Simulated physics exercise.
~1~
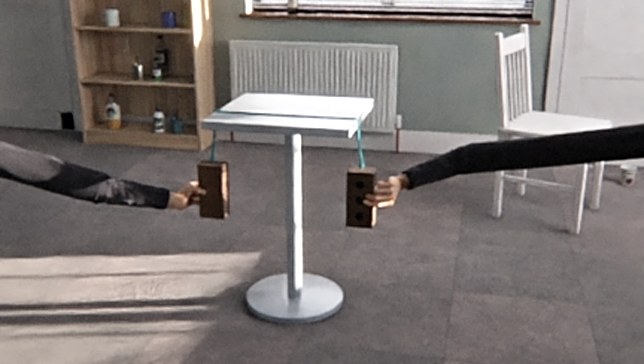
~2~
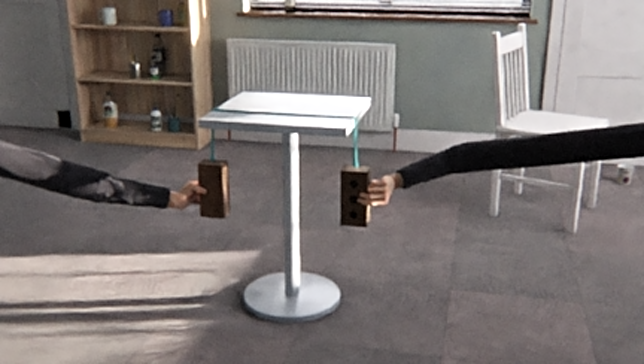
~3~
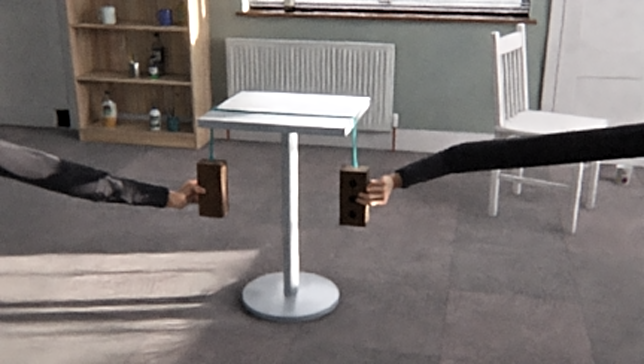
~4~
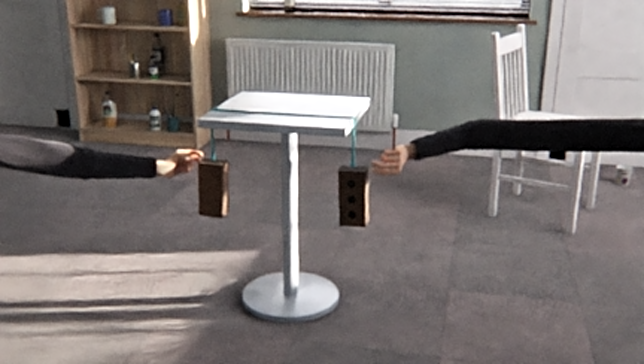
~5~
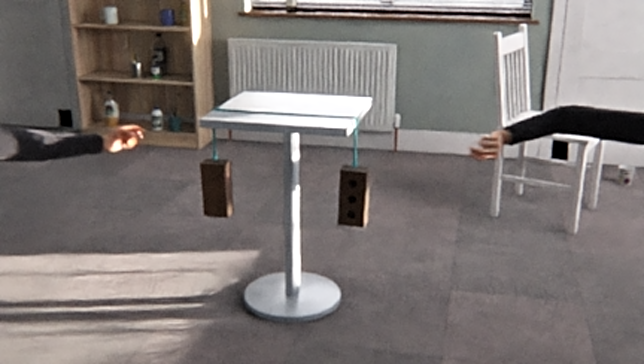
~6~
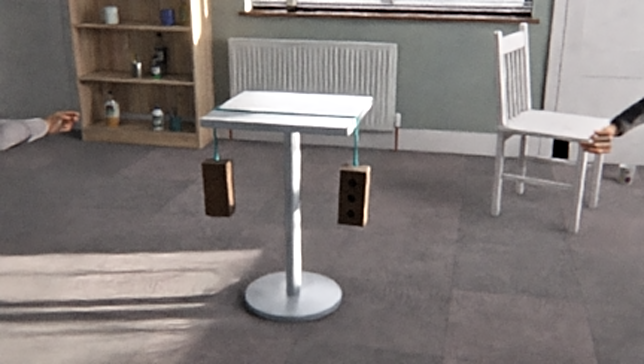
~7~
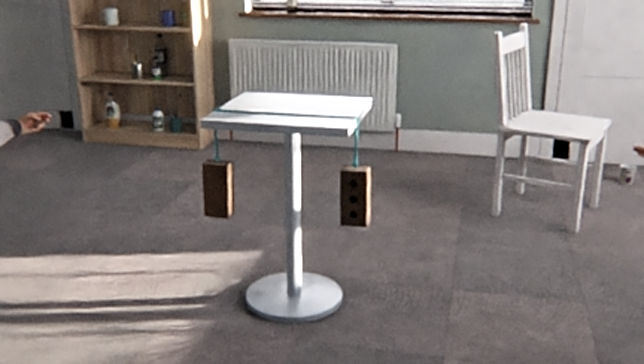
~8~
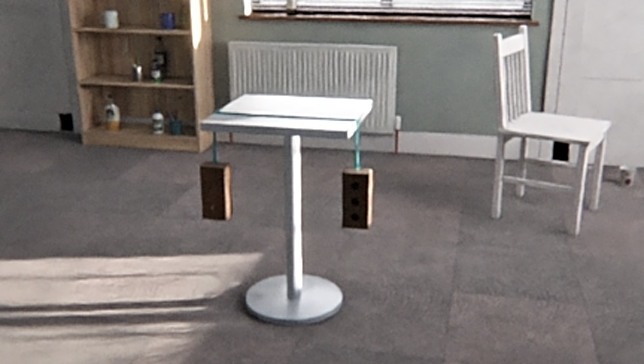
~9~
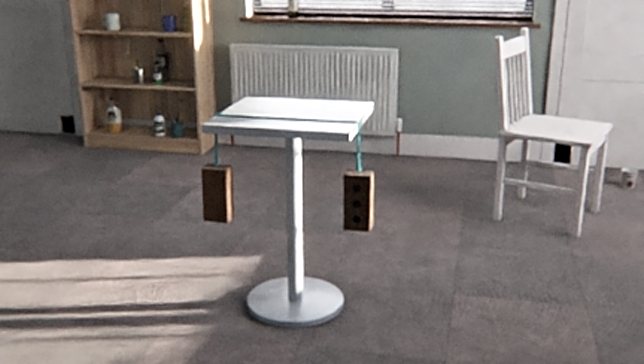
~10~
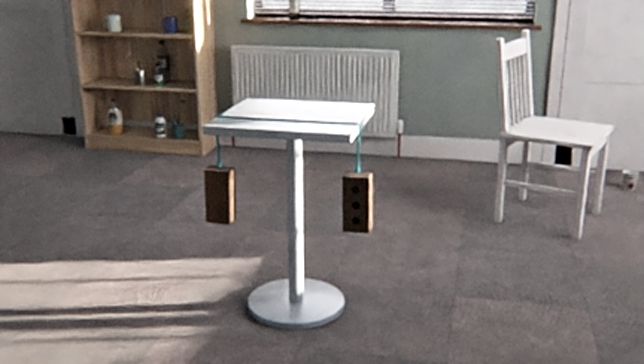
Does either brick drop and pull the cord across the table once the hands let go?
No, neither brick drops. The cord stays where it is across the tabletop, with a brick hanging on each side.
Two hands releasing bricks hung from a cord across a white pedestal table and drawing away, leaving both bricks hanging in place.
